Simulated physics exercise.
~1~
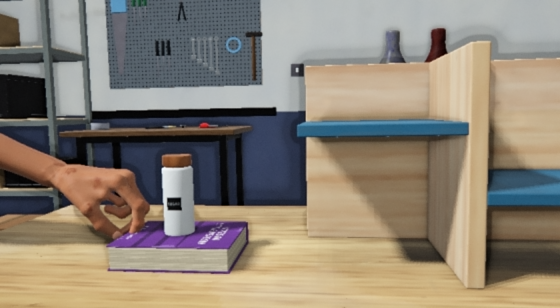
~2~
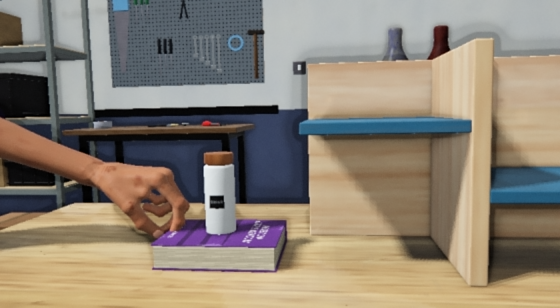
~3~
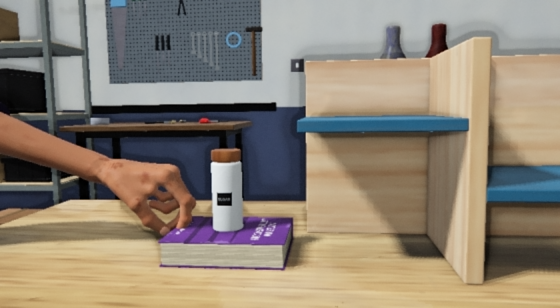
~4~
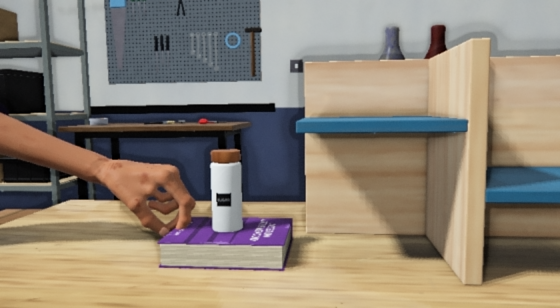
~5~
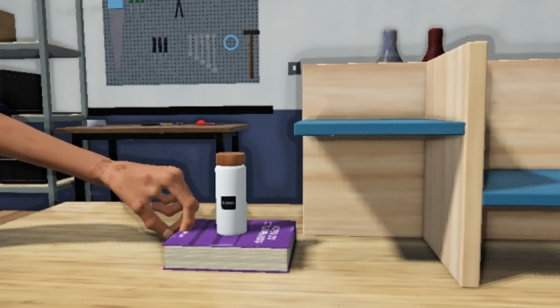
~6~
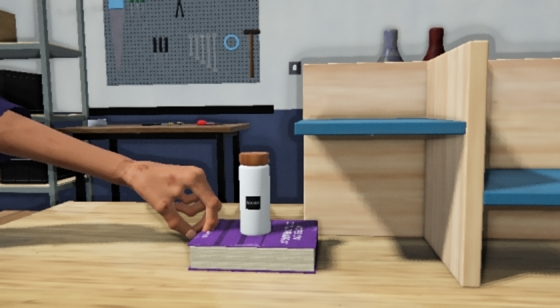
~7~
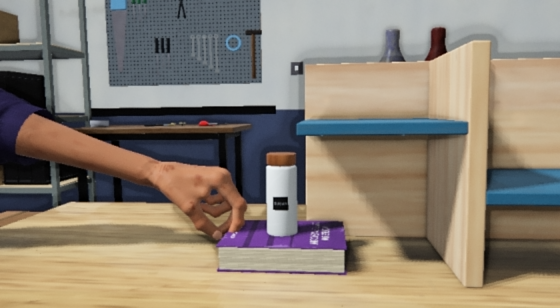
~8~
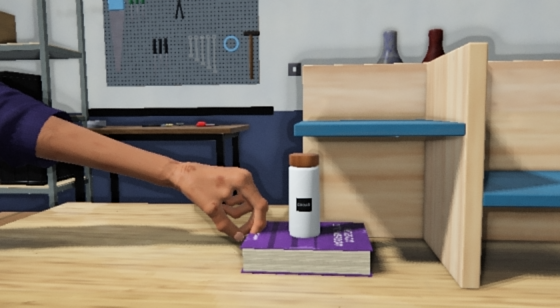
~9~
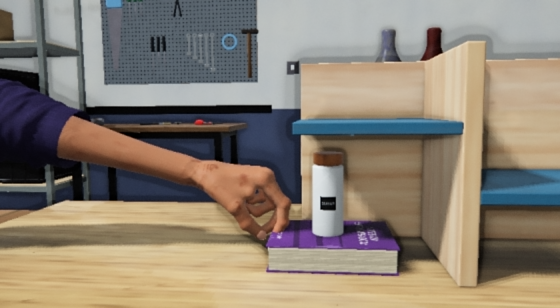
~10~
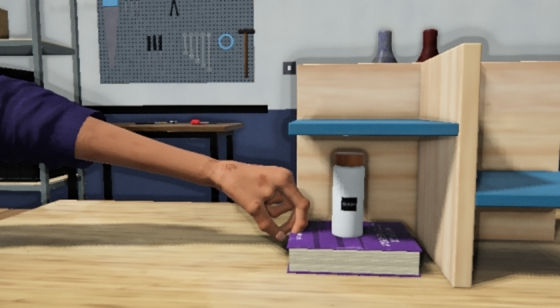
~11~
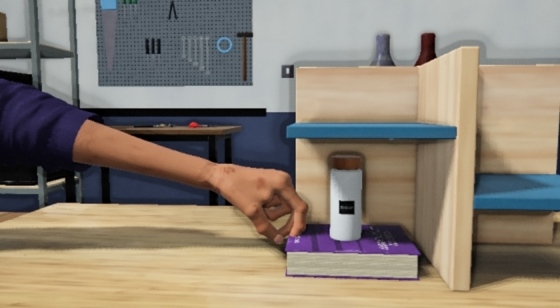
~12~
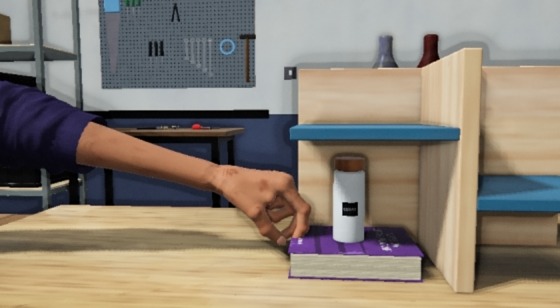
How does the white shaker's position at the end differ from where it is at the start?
At the start, the white shaker stands on the book out on the open table, to the left of the wooden stand. By the end, it is farther right, still upright on the book but beneath the left blue shelf.
